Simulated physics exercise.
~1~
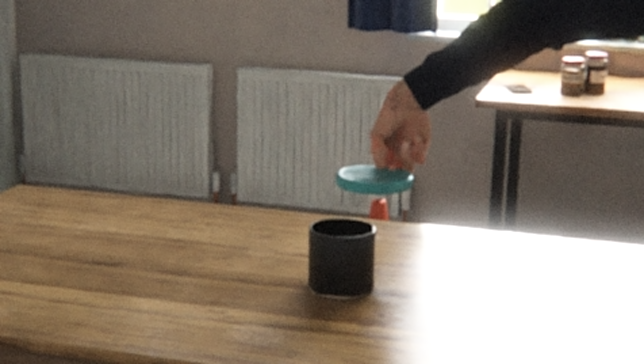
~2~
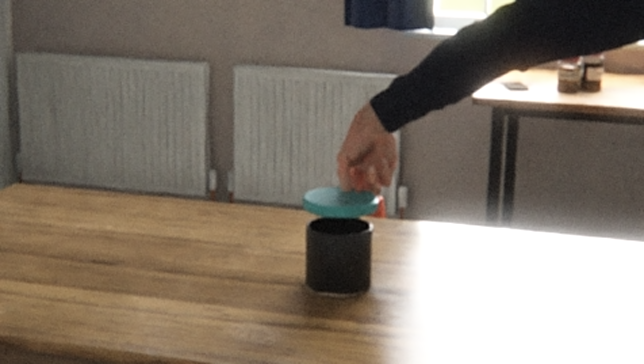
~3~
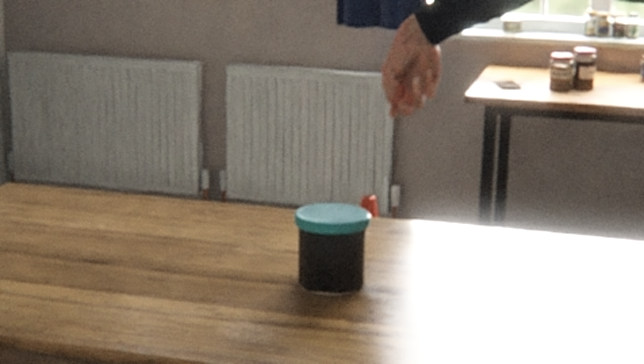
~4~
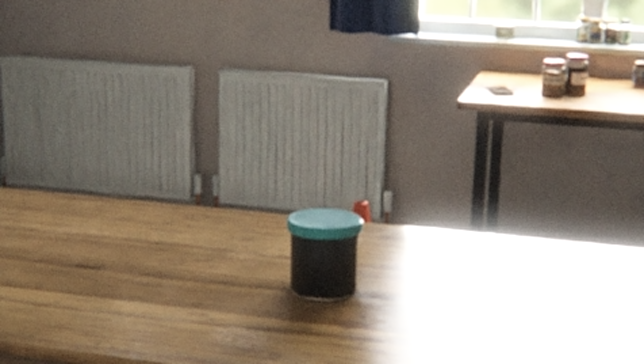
A hand in a dark sleeve reaches in from the upper right, holding a flat turquoise lid above an open black container on a wooden table, seen from slightly above across a room. Two pale radiators line the wall behind, a small red object shows beyond the container, and jars stand on a side table at right, while bright light whitens the near tabletop. The hand moves the lid left and down over the opening. It lets go and draws back up to the right, out of view. The lid stays resting on the rim, covering the container.
